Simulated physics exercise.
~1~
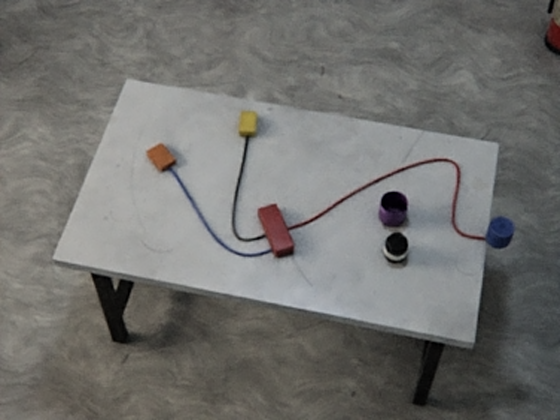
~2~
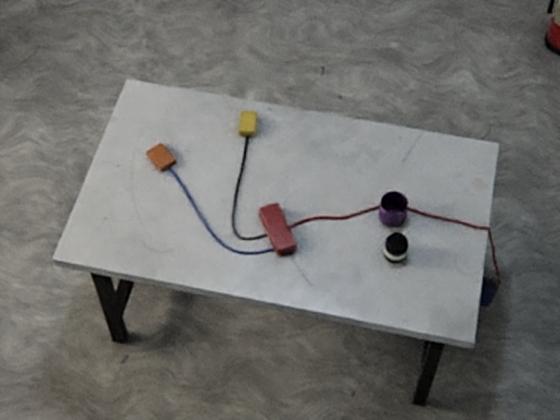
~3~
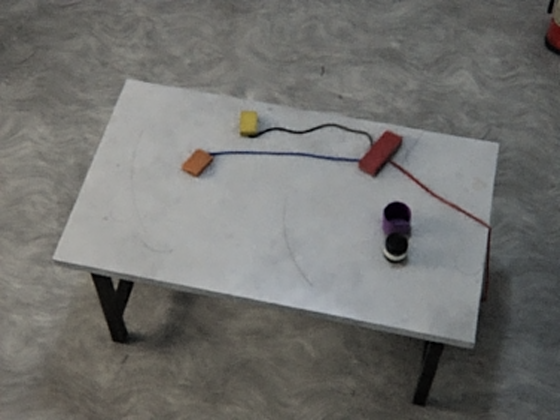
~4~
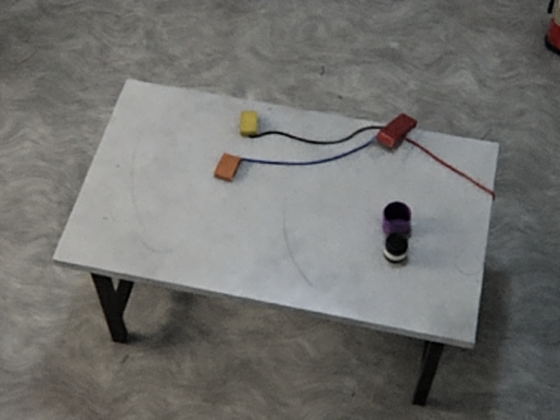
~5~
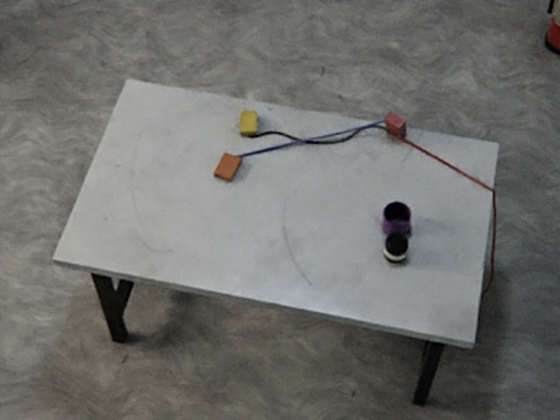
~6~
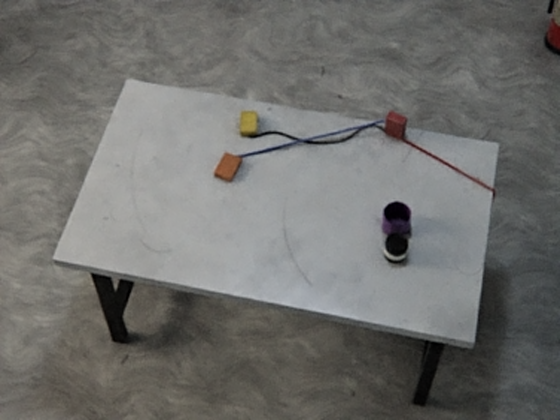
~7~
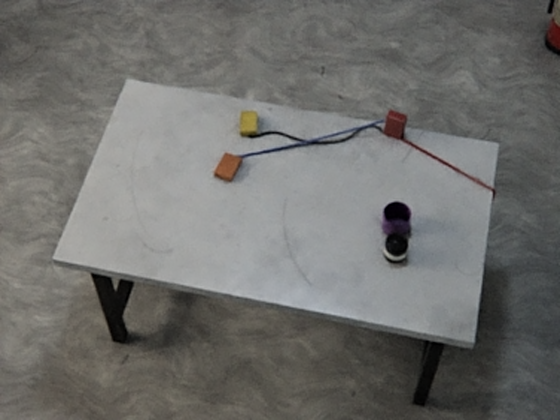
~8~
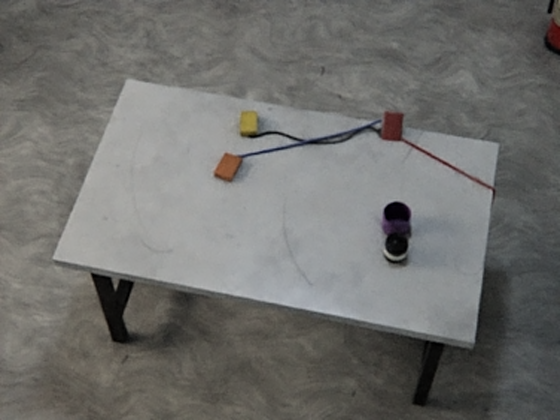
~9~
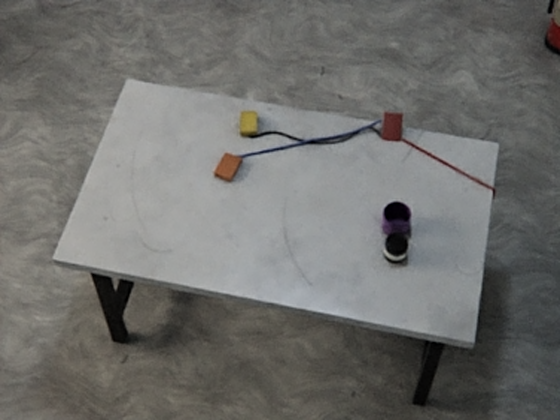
On a pale table with dark legs, standing on a grey swirled floor, a red block is joined by cords to a yellow block, an orange block and a blue object at the right edge. The blue object drops over that edge, pulling the red cord straighter past a purple cup and a black jar. The red block then slides up and to the right, dragging the orange block rightward. Near the far edge, the red block tips onto its side and turns. It settles there with its cord hanging over the right edge, while the yellow block and jar remain in place.
